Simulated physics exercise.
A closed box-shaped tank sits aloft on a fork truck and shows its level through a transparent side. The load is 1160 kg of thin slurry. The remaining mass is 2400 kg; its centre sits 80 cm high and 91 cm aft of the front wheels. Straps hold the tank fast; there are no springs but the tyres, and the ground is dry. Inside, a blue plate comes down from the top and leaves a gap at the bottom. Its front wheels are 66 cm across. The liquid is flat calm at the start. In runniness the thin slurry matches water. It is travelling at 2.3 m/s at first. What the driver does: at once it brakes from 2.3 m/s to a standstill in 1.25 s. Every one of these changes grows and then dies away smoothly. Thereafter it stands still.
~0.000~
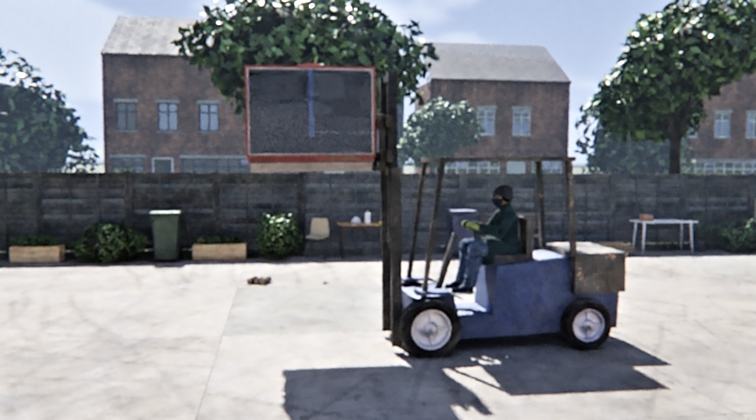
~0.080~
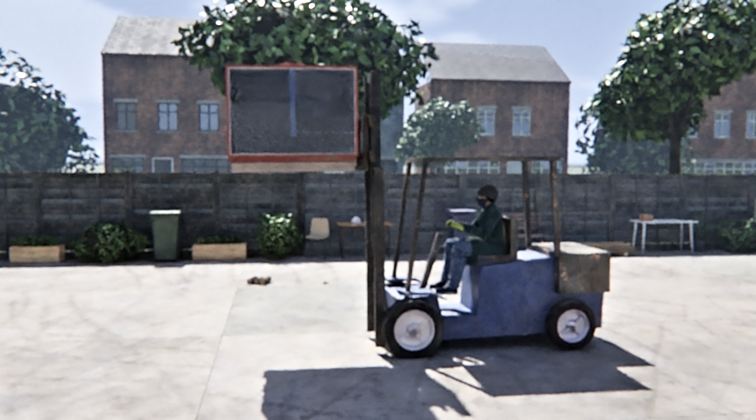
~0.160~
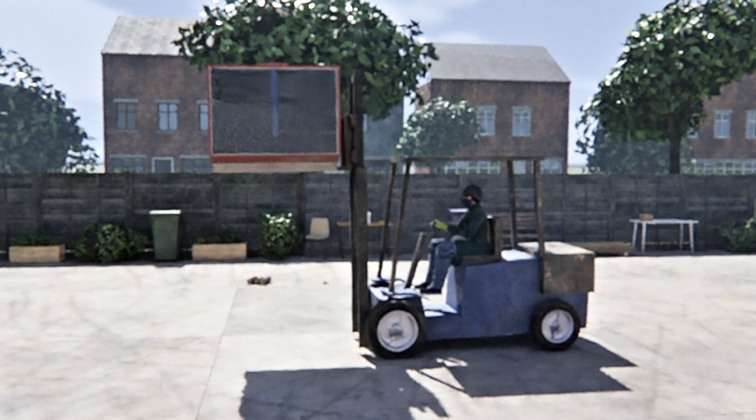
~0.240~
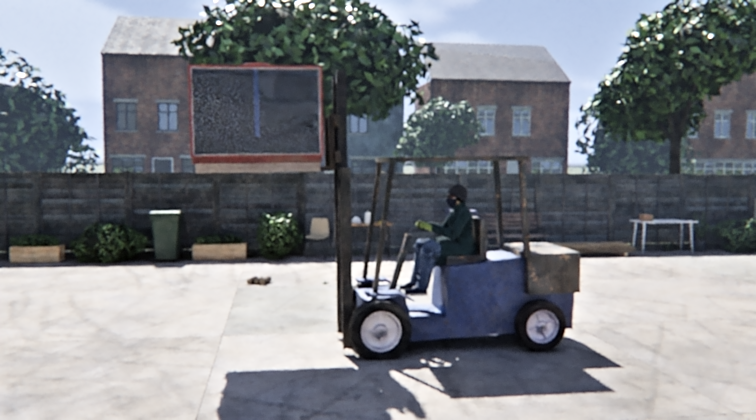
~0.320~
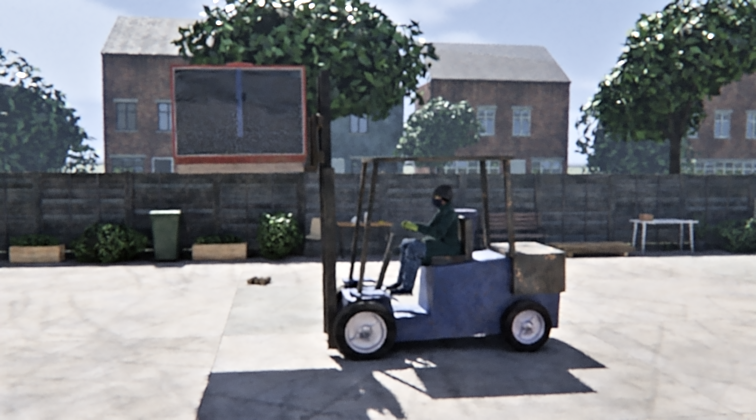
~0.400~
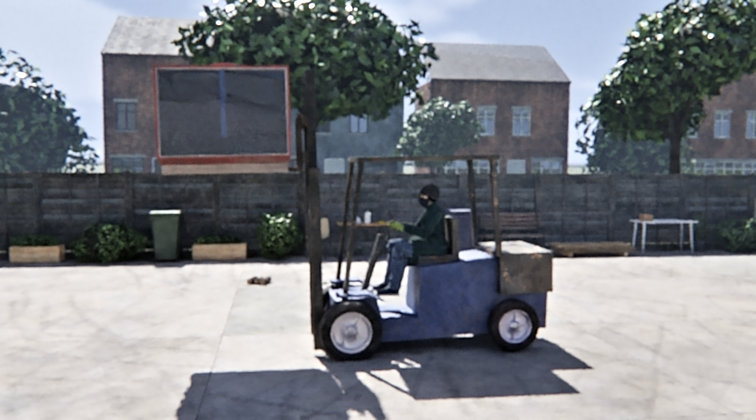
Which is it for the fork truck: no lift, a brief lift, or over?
By the end it has capsized.
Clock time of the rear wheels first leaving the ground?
Near 0.45 s, I reckon.
Then, 0.45 s in, the lean is 1° nose down, the rear 2 cm in the air; the liquid stands 73 cm at the back and 79 cm at the front.
Then, 0.80 s in, the lean is 5° nose down, the rear 14 cm in the air; the liquid stands 74 cm at the back and 79 cm at the front.
Then, 1.20 s in, the lean is 14° nose down, the rear 44 cm in the air; the liquid stands 73 cm at the back and 79 cm at the front.
Then, 1.95 s in, it has passed 50° nose down and is going over.
